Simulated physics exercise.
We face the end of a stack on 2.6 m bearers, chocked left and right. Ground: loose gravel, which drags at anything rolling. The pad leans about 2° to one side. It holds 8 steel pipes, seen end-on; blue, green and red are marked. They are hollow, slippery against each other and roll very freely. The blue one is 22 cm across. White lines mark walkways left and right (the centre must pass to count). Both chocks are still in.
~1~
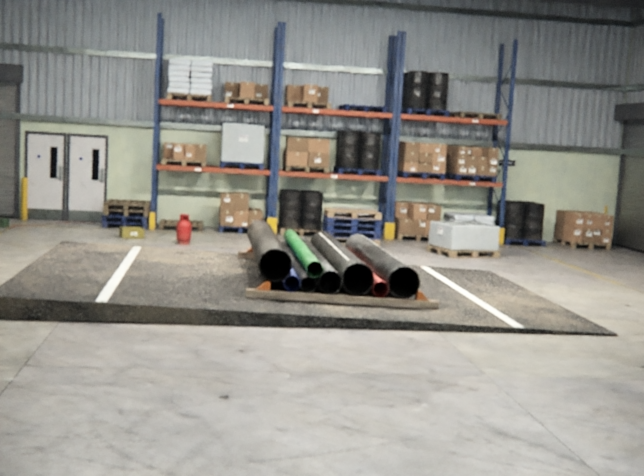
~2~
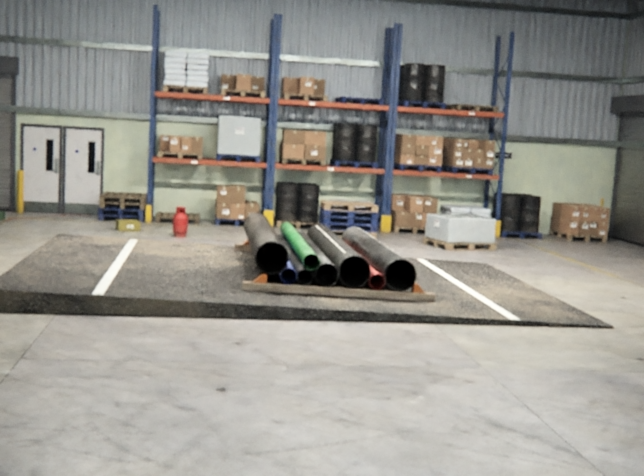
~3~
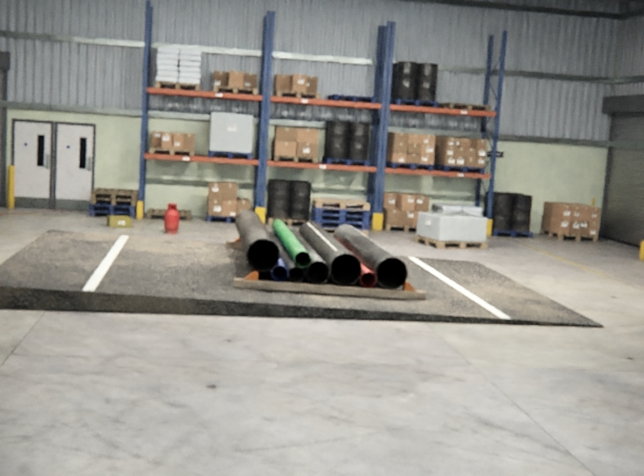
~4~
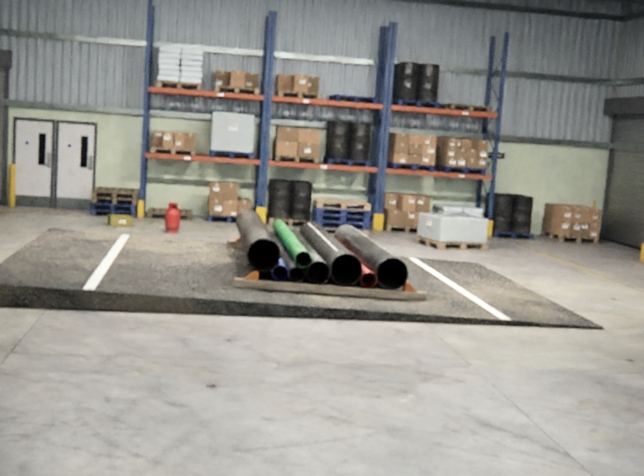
Camera drifting slightly over a motionless stack of black, green, blue and red pipes on a gravel pad before warehouse racking.
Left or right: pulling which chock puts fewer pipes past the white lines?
The left-hand one loses fewer.
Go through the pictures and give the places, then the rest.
Blue (292, 284), green (315, 269), red (381, 289); the pad slopes 2° down to the right; 7 of the 8 form the bottom row; all still, in the first picture.
Blue (289, 276), green (311, 262), red (377, 282); all still, in the second picture.
Blue (280, 274), green (303, 259), red (368, 280); both chocks in; lines at (109, 289) and (497, 313); at rest, in the third picture.
Blue (280, 274), green (303, 260), red (369, 280); all still, in the fourth picture.
Chock on the left freed, after 0.9 s, blue is on the bearers, 60 cm from the bearers' left end; green is up on others, 90 cm from the bearers' left end; red is on the bearers, 80 cm from the bearers' right end; 0 of 8 have crossed.
Chock on the left freed, at the end, blue is on the bearers, 60 cm from the bearers' left end; green is up on others, 90 cm from the bearers' left end; red is on the bearers, 80 cm from the bearers' right end; 0 of 8 have crossed.
Chock on the right freed, after 3.3 s, blue is on the bearers, 105 cm from the bearers' left end, rolling right; green is up on others, 115 cm from the bearers' right end, rolling right; red is on the bearers, 20 cm from the bearers' right end, rolling right; 0 of 8 have crossed.
Chock on the right freed, at the end, blue is off the bearers, 60 cm short of the right line; green is off the bearers, 15 cm short of the right line; red is past the right line; 4 of 8 have crossed.
